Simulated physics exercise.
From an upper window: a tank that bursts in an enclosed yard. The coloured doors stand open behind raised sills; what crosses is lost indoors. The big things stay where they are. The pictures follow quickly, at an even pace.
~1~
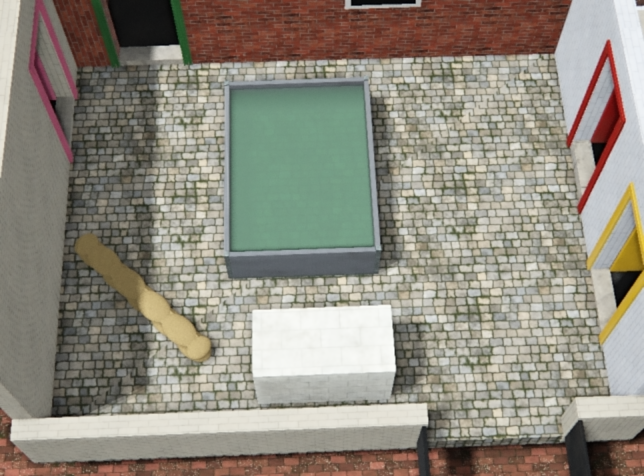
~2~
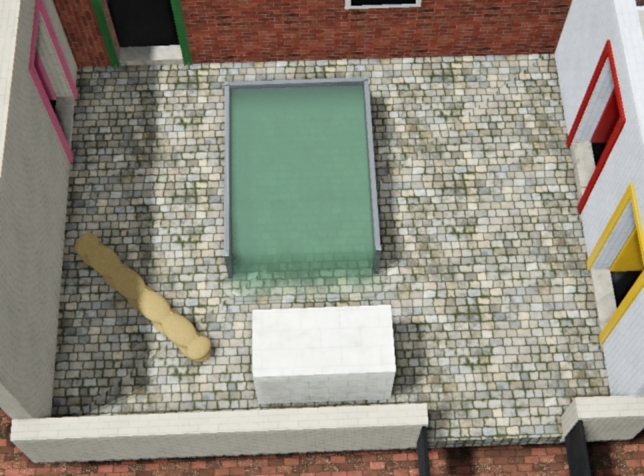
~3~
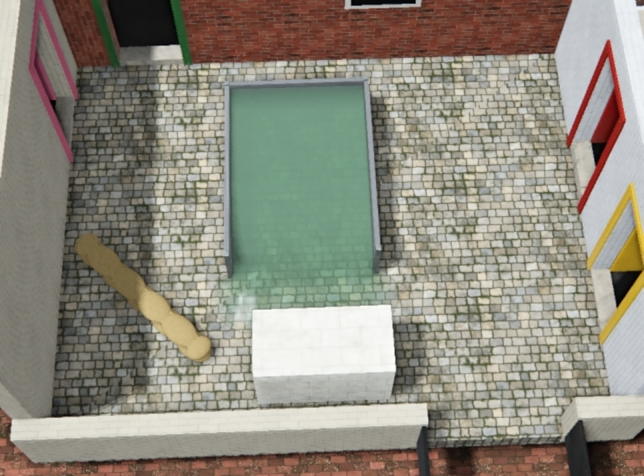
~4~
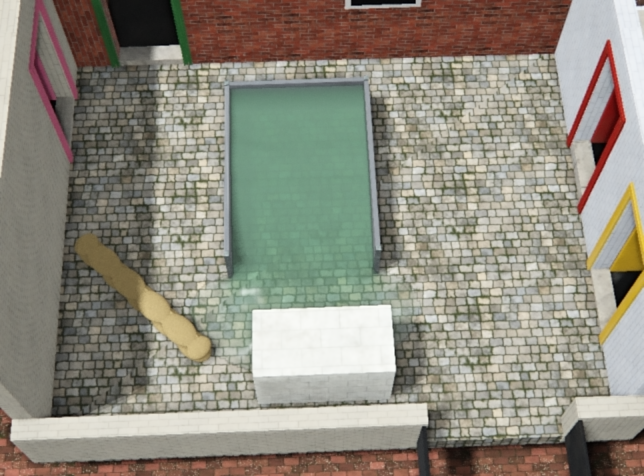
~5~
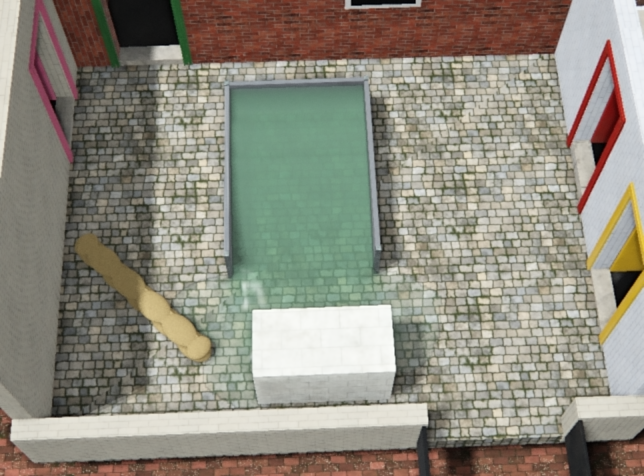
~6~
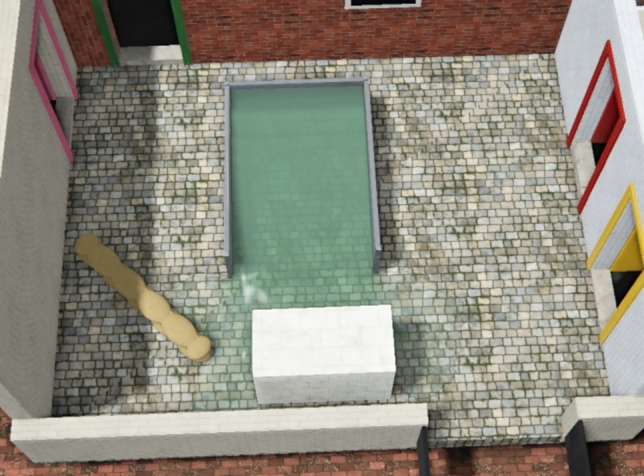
The clip shows a tank of green water in a cobbled yard losing its near wall; the water pours out toward a white block, then spreads around both sides of it while a tan, log-like object at left stays still.
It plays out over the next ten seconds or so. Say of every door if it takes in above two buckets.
In the end: The yellow door takes more than that; the red door stays under that; the pink door stays under that; the green door stays under that.
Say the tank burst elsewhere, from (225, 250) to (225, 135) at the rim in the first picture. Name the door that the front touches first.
First comes the one in pink.
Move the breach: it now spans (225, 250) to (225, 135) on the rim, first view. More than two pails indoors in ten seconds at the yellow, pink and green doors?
One by one: The yellow one passes that mark, the pink one floods, the green one takes more.
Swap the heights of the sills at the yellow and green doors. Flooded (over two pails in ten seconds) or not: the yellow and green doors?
In short: The yellow door goes over, the green door is over.
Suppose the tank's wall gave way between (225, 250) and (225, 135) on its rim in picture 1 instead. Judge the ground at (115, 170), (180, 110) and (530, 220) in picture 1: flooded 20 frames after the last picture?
In that order: Awash, awash, clear.
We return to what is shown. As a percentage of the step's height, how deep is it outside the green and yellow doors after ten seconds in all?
About 20 and 160 per cent.
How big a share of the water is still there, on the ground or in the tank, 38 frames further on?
Near 84 in a hundred.
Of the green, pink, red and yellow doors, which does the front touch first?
The yellow door.
A moment on, water covers 25 % of the floor; the yellow door not reached, the red door not reached, the pink door not reached, the green door not reached.
Next, water covers 50 % of the floor; the yellow door under two buckets in, the red door not reached, the pink door not reached, the green door not reached.
Then, water covers 70 % of the floor; the yellow door far over two buckets in, the red door wet at the sill, nothing in, the pink door wet at the sill, nothing in, the green door wet at the sill, nothing in.
Later, water covers 85 % of the floor; the yellow door far over two buckets in, the red door wet at the sill, nothing in, the pink door under two buckets in, the green door wet at the sill, nothing in.
In the end, water covers 90 % of the floor; the yellow door far over two buckets in, the red door wet at the sill, nothing in, the pink door under two buckets in, the green door under two buckets in.
